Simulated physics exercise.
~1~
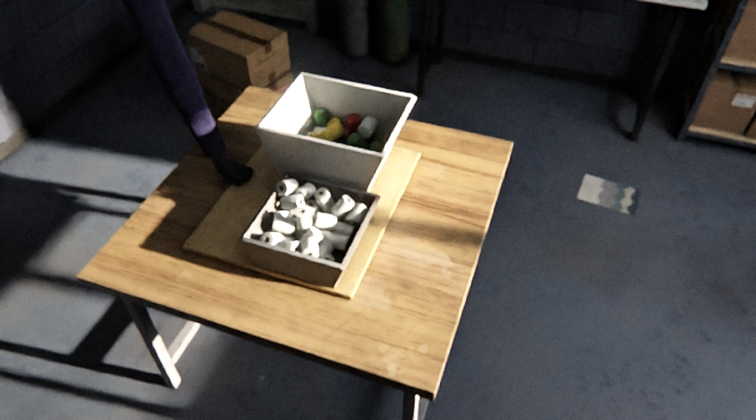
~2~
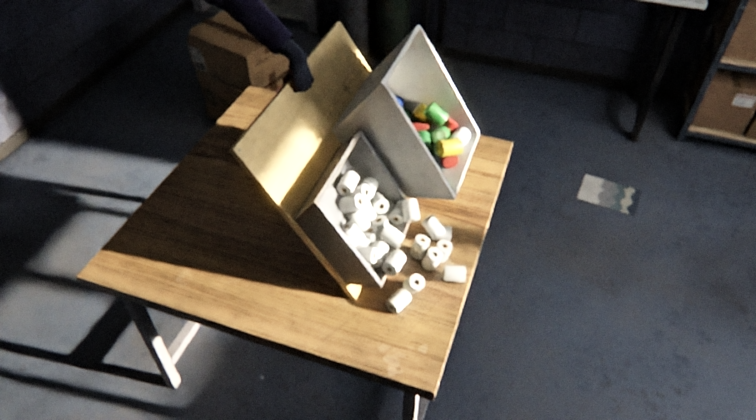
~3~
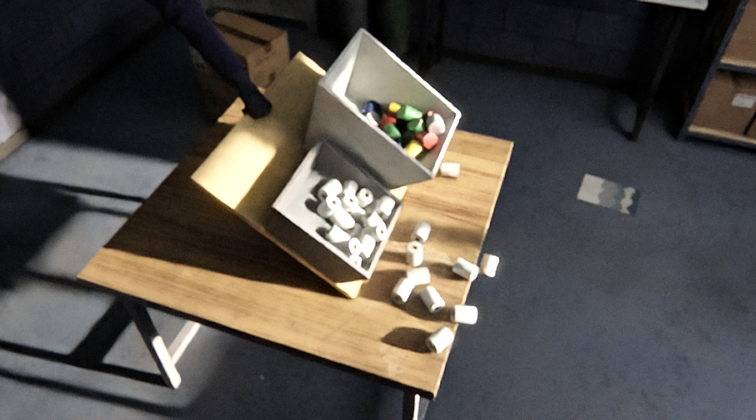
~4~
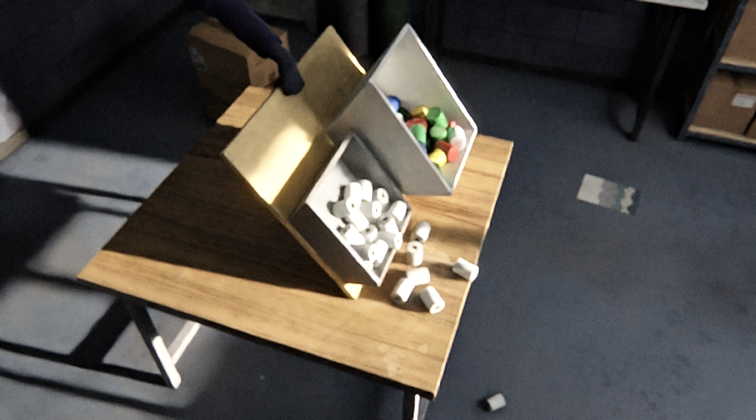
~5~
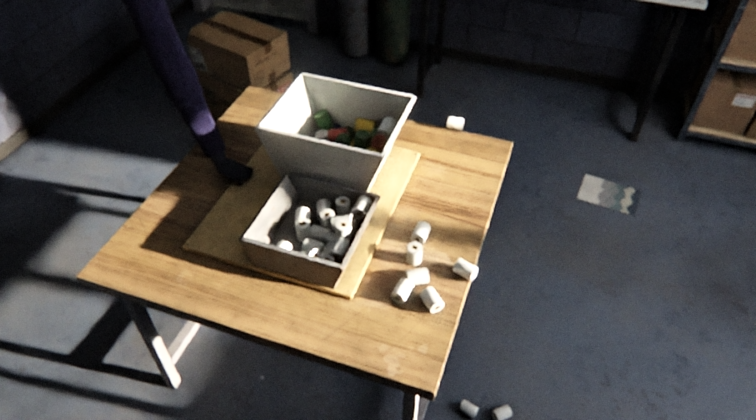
We see a dark-sleeved arm lift the left side of a board holding two crates, partly lower it, raise it again and set it flat; several white rolls spill from the nearer crate onto the table and floor, while the colourful jars stay in theirs.
